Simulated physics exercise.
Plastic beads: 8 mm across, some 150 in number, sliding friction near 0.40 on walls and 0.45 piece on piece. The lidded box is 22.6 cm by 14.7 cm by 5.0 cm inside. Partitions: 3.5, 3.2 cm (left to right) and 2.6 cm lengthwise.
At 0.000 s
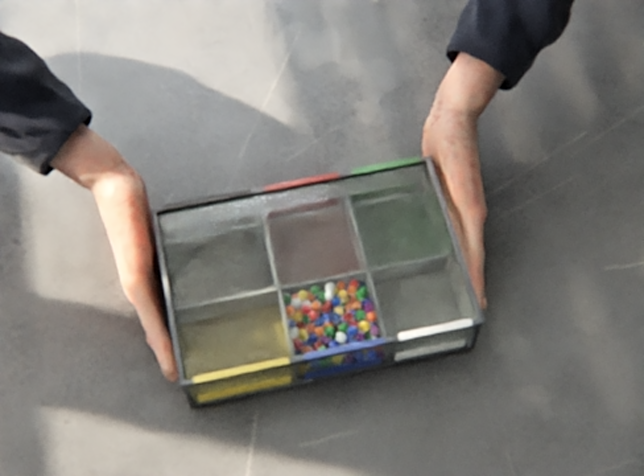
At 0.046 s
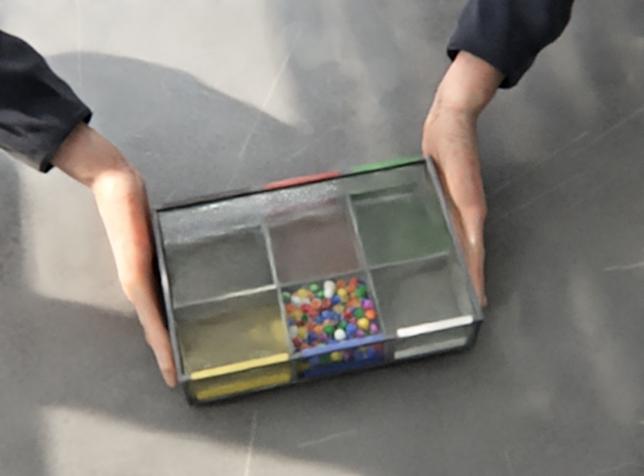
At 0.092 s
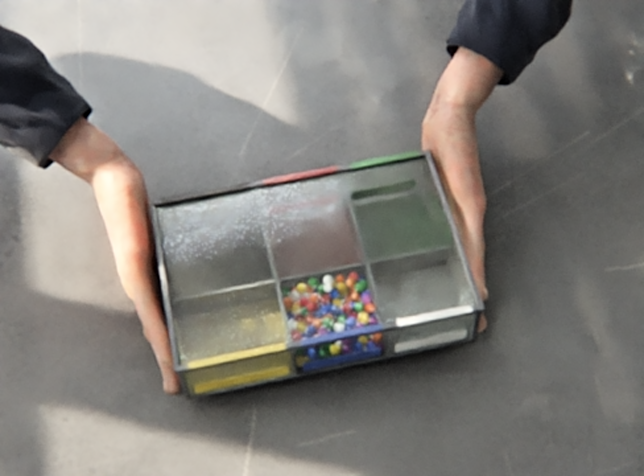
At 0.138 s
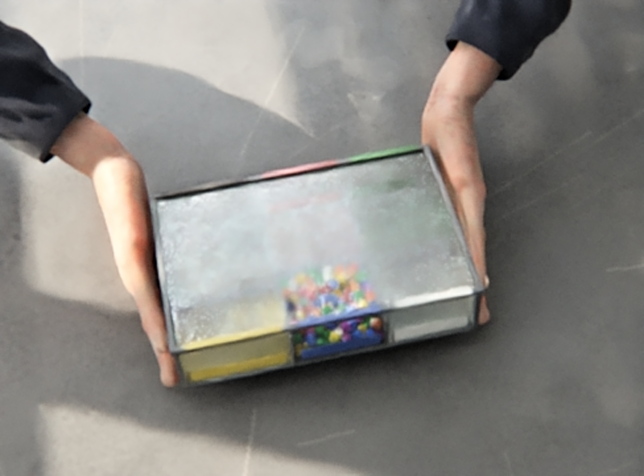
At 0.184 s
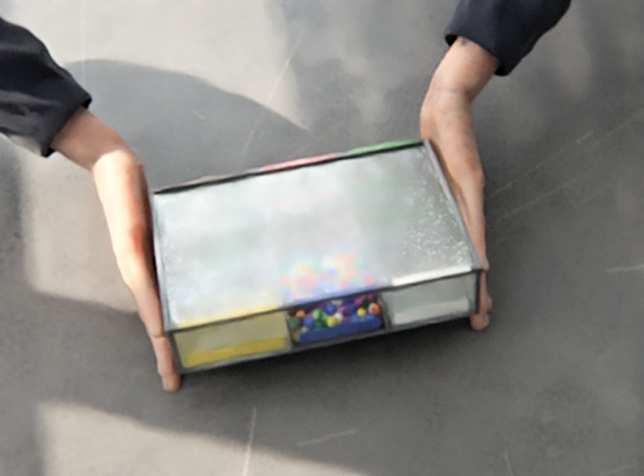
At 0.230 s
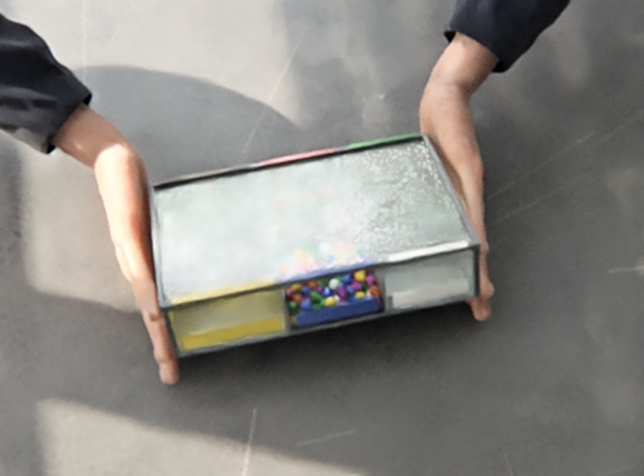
A clear lidded box of colourful beads, gripped at both ends by two hands, tilted slowly at first, then further, its front side rising into view while the beads stayed in the front middle compartment.
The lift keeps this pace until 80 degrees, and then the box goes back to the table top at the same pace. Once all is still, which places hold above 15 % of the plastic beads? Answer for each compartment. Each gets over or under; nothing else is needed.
In order: Red: Succeeds; blue: Succeeds; green: Fails; yellow: Fails; white: Fails; black: Fails.
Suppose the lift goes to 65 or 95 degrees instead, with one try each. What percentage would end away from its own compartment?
Some 25 and some 85 per cent, respectively.
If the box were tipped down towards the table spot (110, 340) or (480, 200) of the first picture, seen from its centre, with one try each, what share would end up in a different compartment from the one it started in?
About 25 per cent on the first try and 55 per cent on the second.
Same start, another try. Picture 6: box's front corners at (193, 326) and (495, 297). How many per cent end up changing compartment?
About 50 %.
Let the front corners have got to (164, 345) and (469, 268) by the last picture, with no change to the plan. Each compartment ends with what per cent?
Each compartment ends with this per cent: Red 25, blue 45, green 0, yellow 0, white 0 and black 30.
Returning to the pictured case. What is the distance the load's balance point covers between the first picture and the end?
About 6.0 cm.
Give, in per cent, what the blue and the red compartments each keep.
The blue one gets 40 per cent and the red one 55 per cent.
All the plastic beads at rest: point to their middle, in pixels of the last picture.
After settling, the middle sits near (311, 249).
After 0.74 s, tilt 78 degrees; red 25 %, blue 70 %.
After 1.09 s, tilt 31 degrees; red 55 %, blue 40 %, black 5 %.
After 1.52 s, tilt 0 degrees; red 55 %, blue 40 %, black 5 %.
By 2.2 s all is still; red 55 %, blue 40 %, green 0 %, yellow 0 %, white 0 %, black 5 %.
